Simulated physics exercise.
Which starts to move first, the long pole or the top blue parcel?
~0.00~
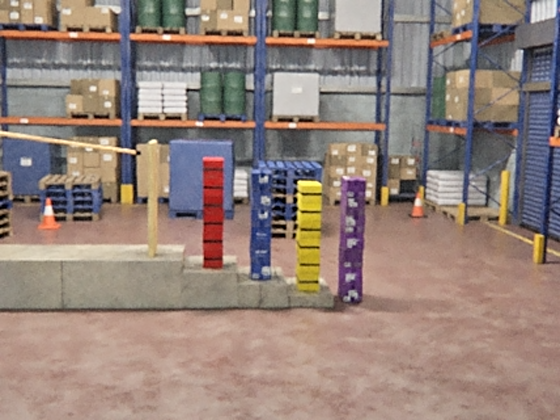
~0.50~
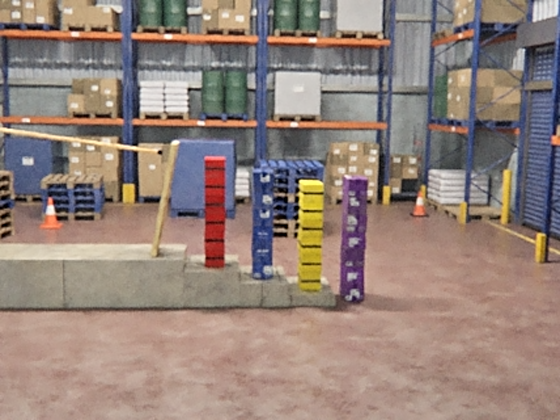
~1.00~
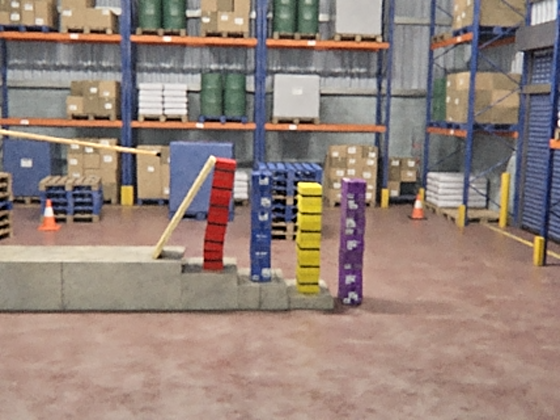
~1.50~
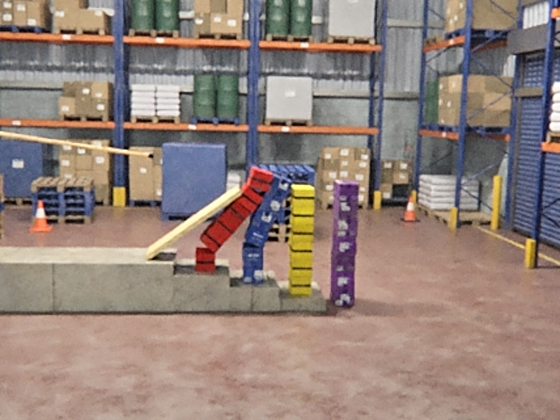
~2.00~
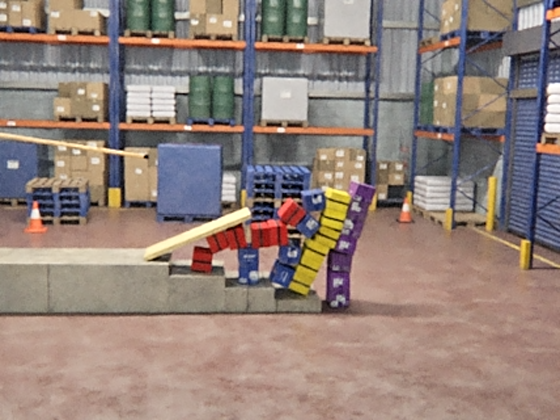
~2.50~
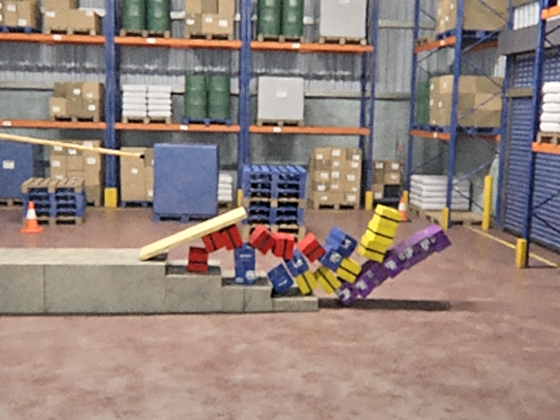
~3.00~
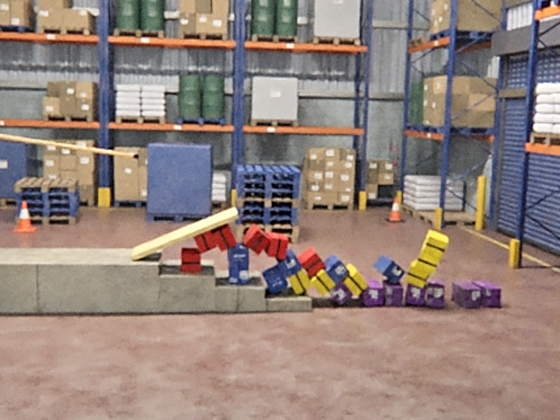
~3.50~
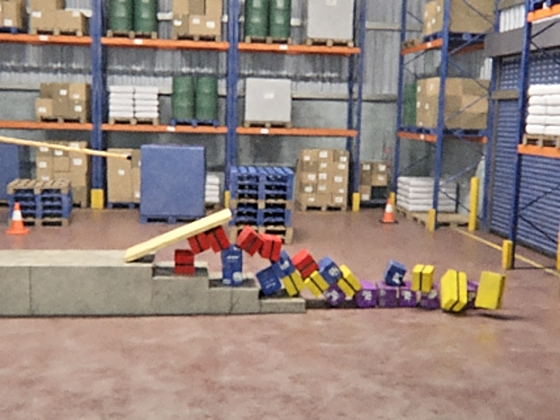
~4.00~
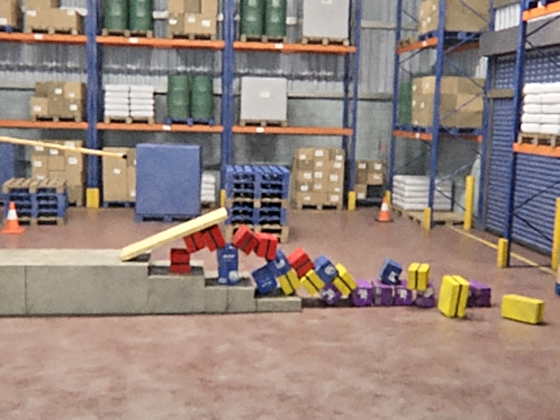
The long pole starts to move first, pushing the board over. The top blue parcel only moves later, once the red pile leans into the blue one.
